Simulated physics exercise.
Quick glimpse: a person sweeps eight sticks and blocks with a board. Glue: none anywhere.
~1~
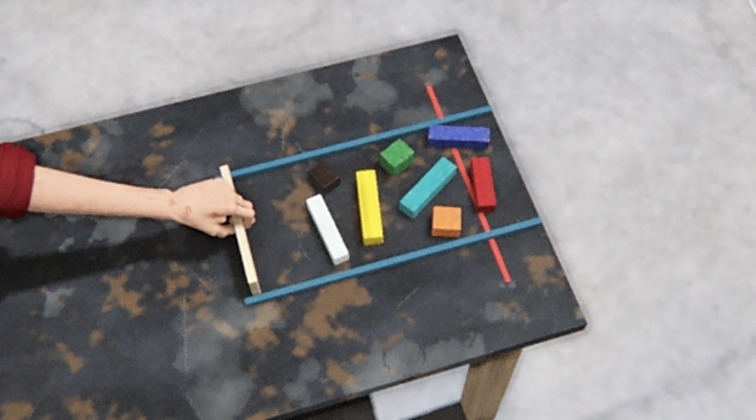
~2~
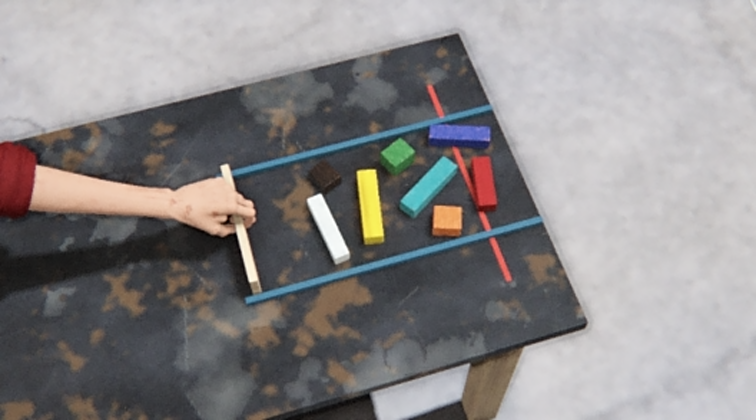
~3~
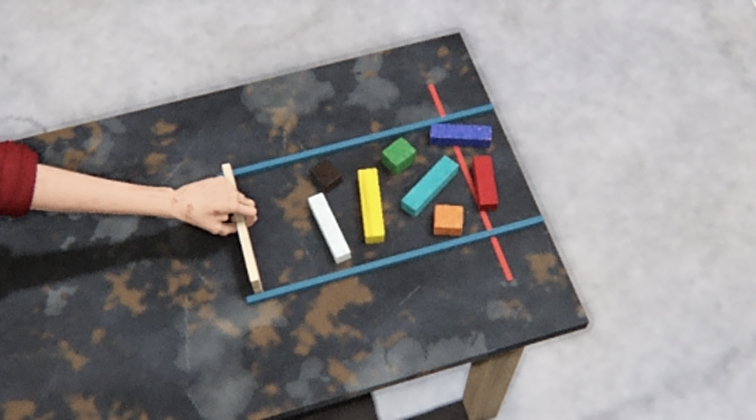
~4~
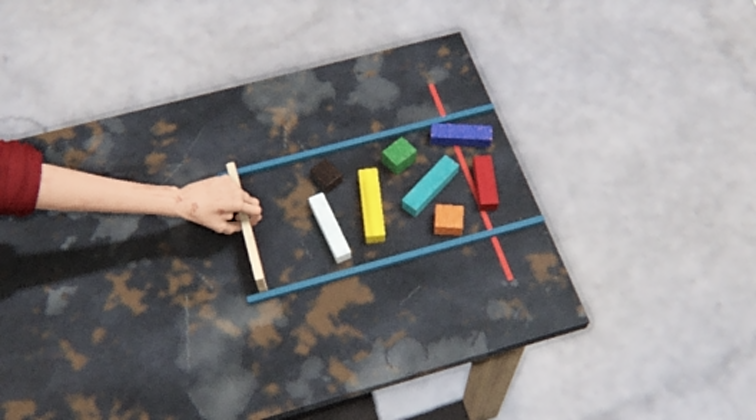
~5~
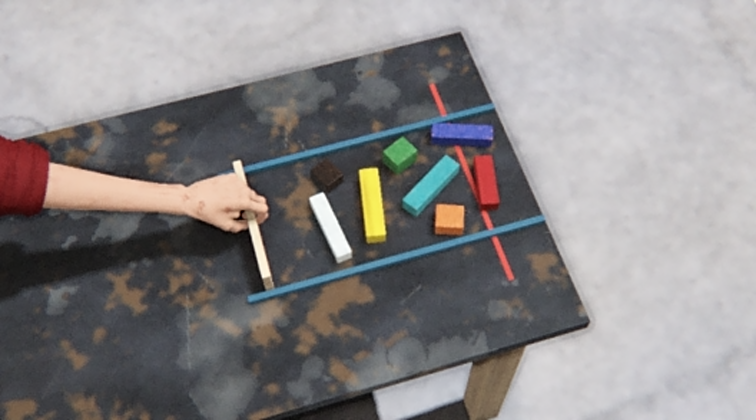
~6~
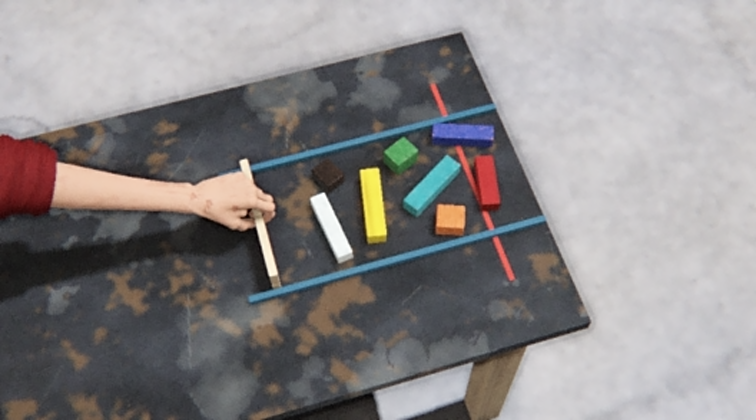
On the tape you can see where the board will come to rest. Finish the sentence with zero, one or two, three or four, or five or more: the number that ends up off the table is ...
The number that ends up off the table is one or two.
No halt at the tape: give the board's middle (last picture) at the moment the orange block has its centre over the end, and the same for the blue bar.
First one: Around (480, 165). Other one: Around (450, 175).
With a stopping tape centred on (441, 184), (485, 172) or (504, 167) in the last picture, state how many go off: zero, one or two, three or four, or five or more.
Counts for the three tries are none, 3 or 4 and at least five.
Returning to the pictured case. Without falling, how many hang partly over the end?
The answer comes to 2.
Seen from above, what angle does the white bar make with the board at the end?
About 0° out of line.
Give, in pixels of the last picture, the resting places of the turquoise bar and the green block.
Roughly (515, 159) for the first and roughly (484, 124) for the second.
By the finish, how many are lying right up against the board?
It adds up to 2.
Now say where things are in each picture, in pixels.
In the first picture, red stick (483, 185); blue bar (459, 137); orange block (447, 222); board (240, 230); tape (466, 178).
In the second picture, blue bar (459, 137); board (241, 229).
In the third picture, orange block (448, 220); yellow stick (371, 206).
In the fourth picture, red stick (485, 183); black block (326, 176).
In the fifth picture, blue bar (462, 135); green block (400, 156).
In the sixth picture, red stick (487, 183); blue bar (463, 136); orange block (450, 220); board (260, 223); tape (470, 176).
Soon after, none off yet; red stick at rest near (487, 183); blue bar at rest near (463, 136); orange block at rest near (450, 220).
Then, none off yet; red stick at rest near (487, 183); blue bar at rest near (463, 136); orange block moving near (454, 222).
Further on, none off yet; red stick moved a little near (505, 176); blue bar moved a little near (496, 128); orange block moved well along near (501, 212).
At rest, the number that fall off is one or two; fallen, blue bar and red stick.
